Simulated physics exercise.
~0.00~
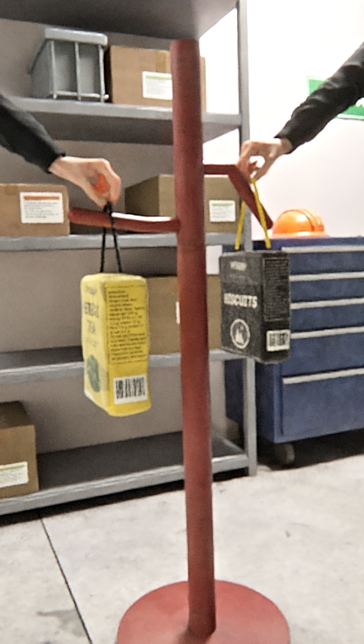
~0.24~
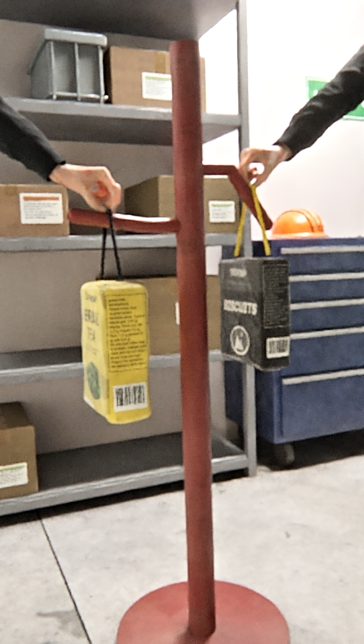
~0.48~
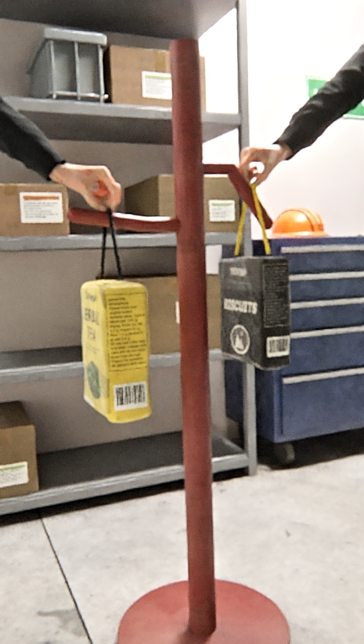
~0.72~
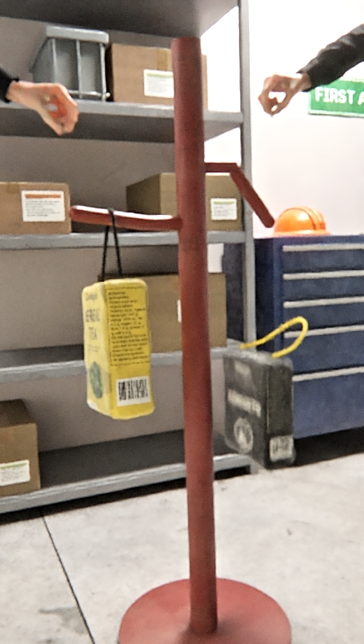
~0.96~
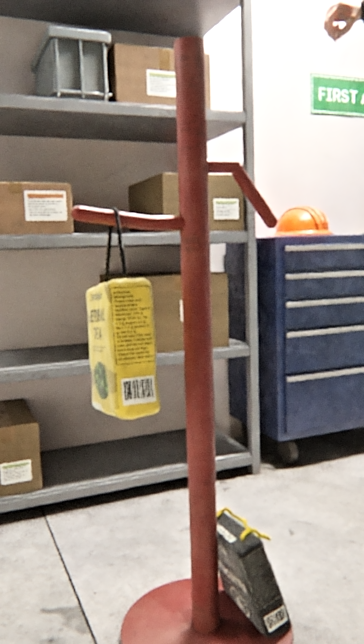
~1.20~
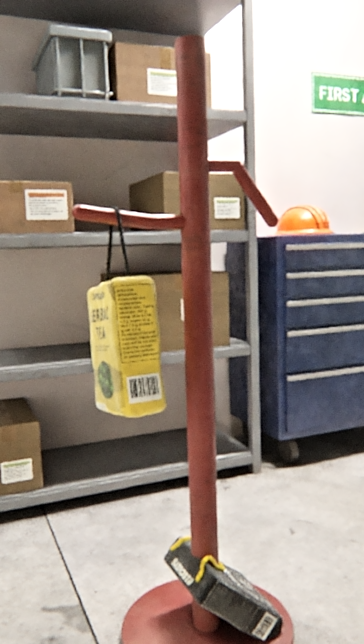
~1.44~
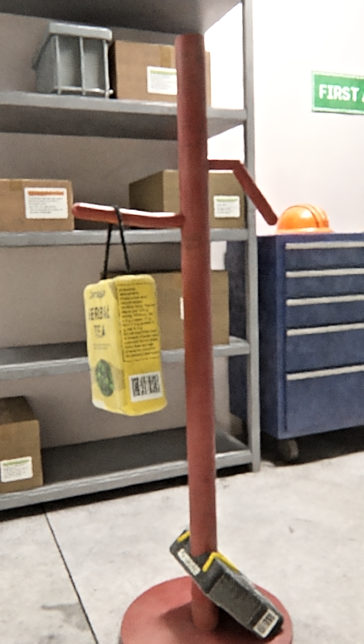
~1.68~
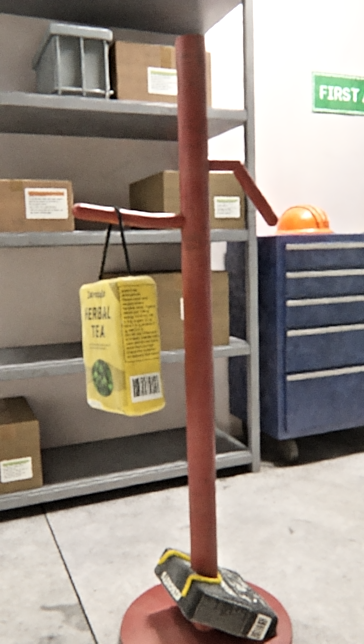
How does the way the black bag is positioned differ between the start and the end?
At the start the black bag is upright below the hand at the right peg. At the end it is leaning over at the foot of the red stand.
In a storeroom, hands release two bags; the yellow stays on its peg, the black falls.
